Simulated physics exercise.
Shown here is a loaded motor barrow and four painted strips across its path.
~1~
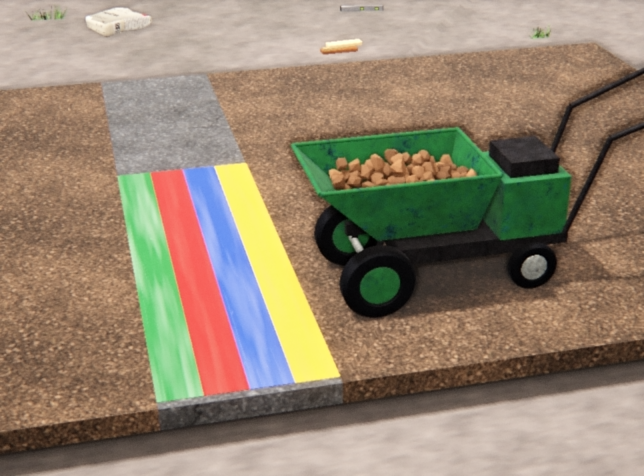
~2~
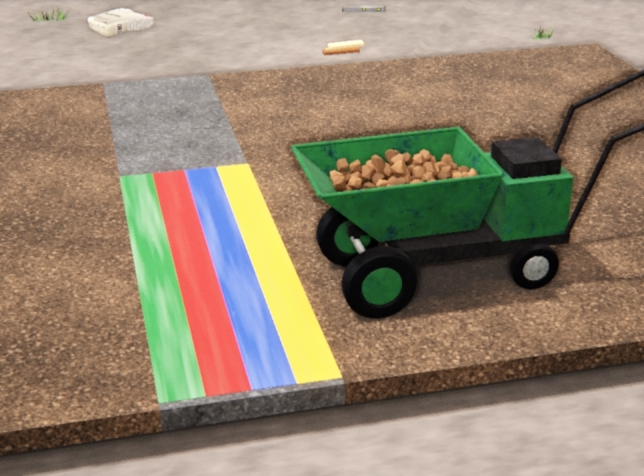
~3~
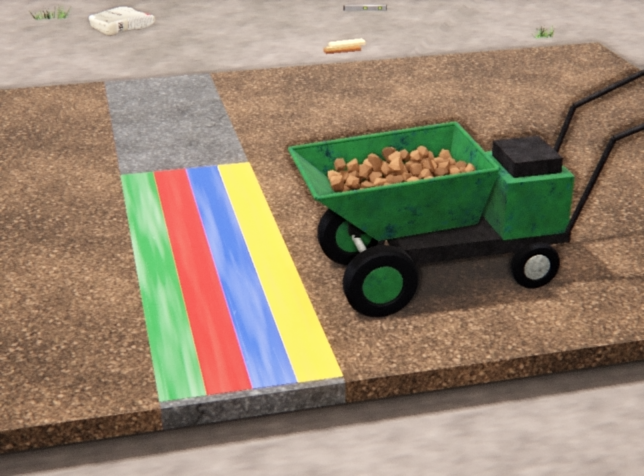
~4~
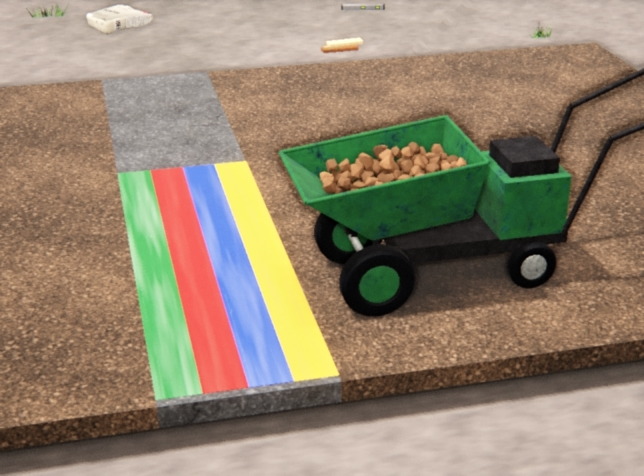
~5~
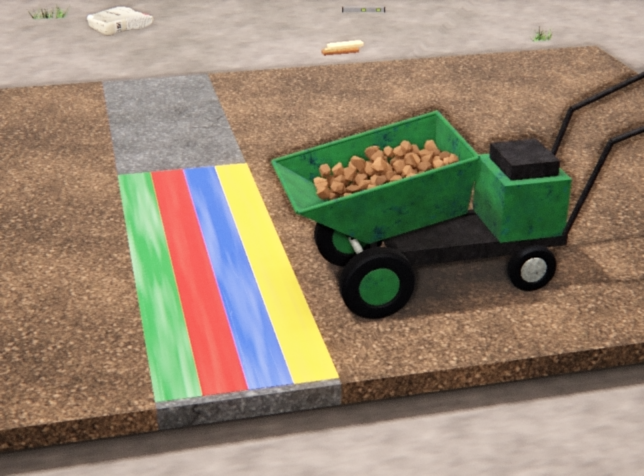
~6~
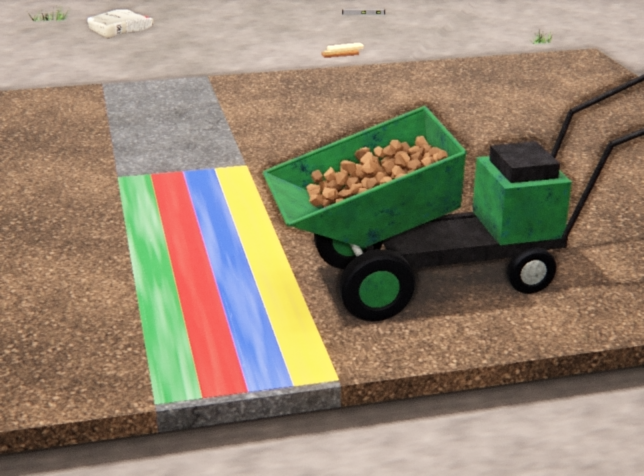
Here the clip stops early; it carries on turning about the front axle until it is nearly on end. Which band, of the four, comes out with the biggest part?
The red band comes out ahead.
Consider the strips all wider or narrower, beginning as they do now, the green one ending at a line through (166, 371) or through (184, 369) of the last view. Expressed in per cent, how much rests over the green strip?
Roughly 20 per cent first, then 20 per cent.
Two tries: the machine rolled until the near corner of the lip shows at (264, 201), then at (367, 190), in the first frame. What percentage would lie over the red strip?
First spot: About 10 percent; second spot: About 20 percent.
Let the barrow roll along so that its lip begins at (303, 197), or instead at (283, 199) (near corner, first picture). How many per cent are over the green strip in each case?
Roughly 20 and 40 %.
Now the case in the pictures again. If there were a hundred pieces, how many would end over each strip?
So the yellow strip ends with 0 %, the blue strip with 20 %, the red strip with 30 % and the green strip with 15 %.
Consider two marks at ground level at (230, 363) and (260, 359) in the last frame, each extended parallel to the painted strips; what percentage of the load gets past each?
That's 50 per cent for the first and 70 per cent for the second.
Soon after the last picture, skip tipped steeply; all in the skip.
A little later, skip tipped steeply; about two thirds in the skip; about a quarter over the blue strip; about a quarter over the red strip; a stray few over the green strip.
Later still, skip tipped right over; about a quarter in the skip; a stray few over the yellow strip; about a quarter over the blue strip; about a third over the red strip; about a quarter over the green strip; a small part off the paint.
At rest, skip tipped right over; about a quarter in the skip; a stray few over the yellow strip; about a quarter over the blue strip; about a third over the red strip; about a quarter over the green strip; a small part off the paint.
